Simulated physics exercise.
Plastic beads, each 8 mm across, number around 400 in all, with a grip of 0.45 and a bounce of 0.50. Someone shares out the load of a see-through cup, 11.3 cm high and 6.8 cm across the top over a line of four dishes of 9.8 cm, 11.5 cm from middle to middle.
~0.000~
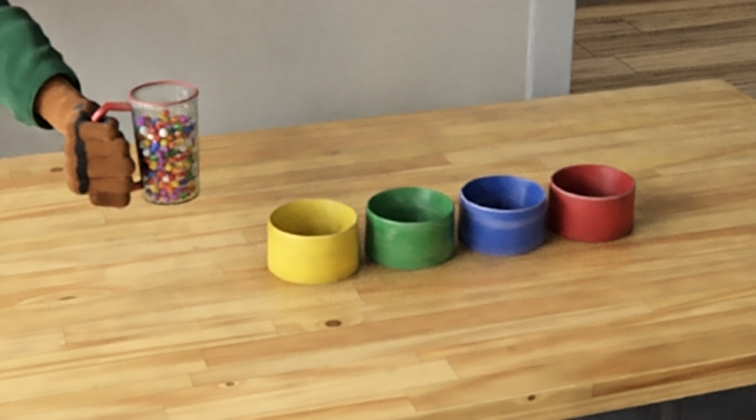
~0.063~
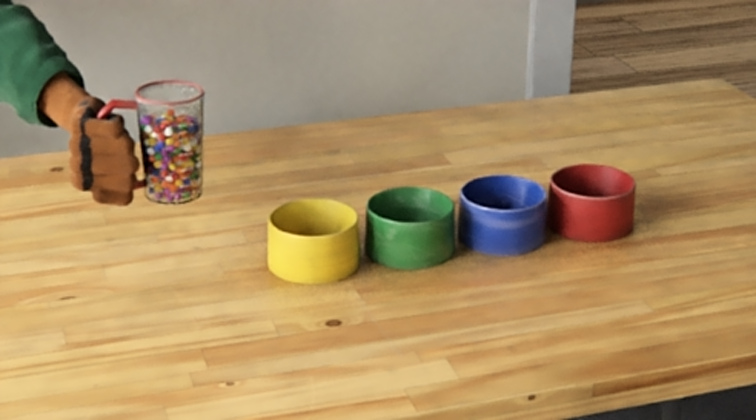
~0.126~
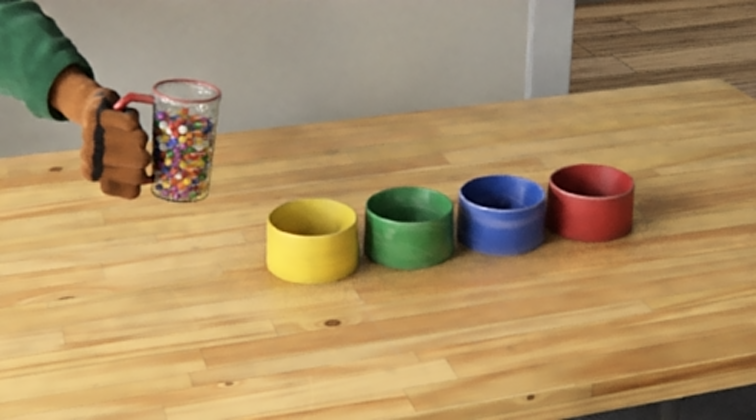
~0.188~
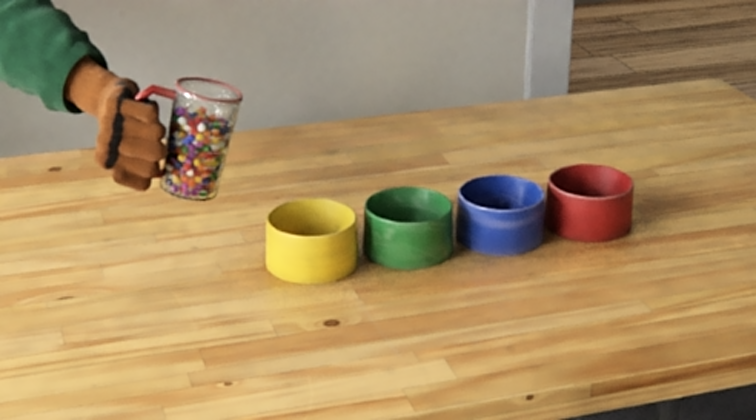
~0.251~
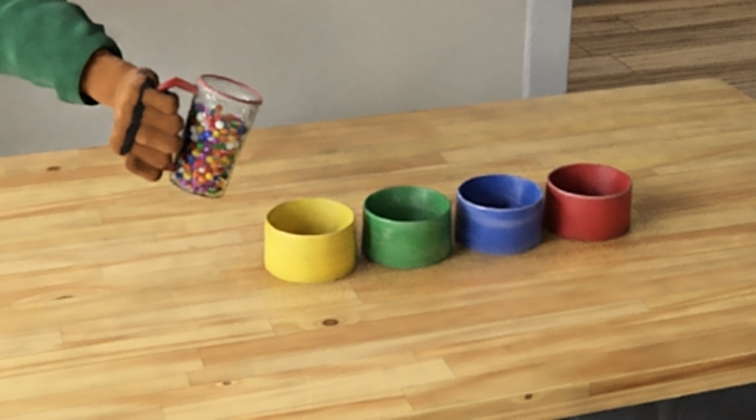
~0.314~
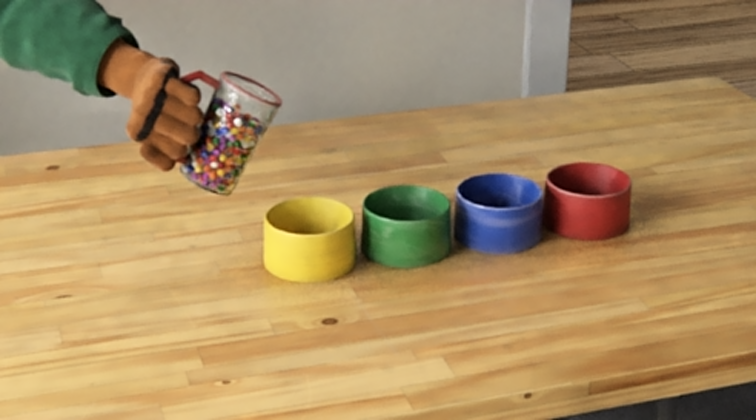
A gloved hand moves a clear cup of colourful beads right while tilting it rightward.
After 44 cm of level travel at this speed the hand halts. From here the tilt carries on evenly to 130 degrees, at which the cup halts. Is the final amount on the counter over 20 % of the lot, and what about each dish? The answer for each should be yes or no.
Red - no, blue - yes, green - no, yellow - no, counter - no.
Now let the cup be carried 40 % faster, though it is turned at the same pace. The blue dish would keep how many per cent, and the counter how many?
Shares: Blue 0, counter 0.
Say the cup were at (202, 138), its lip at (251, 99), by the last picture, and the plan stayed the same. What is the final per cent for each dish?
Final shares - red 0 %, blue 0 %, green 80 %, yellow 0 %.
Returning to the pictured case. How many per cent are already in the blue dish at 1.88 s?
Roughly 85 in a hundred.
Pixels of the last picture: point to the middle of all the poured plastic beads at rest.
Roughly pixel (509, 218).
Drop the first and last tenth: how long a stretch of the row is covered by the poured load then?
Roughly 8 cm of the row.
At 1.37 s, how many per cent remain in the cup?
My estimate is about 5 per cent.
After 0.95 s, tilt 102 degrees; cup holds 100 %.
Then, at 1.37 s, tilt 130 degrees; cup holds 5 %, blue 90 %.
Then, at 1.88 s, tilt 130 degrees; cup holds 0 %, red 5 %, blue 85 %.
In the end, at 2.3 s, red 5 %, blue 85 %, green 0 %, yellow 0 %, counter 10 %.
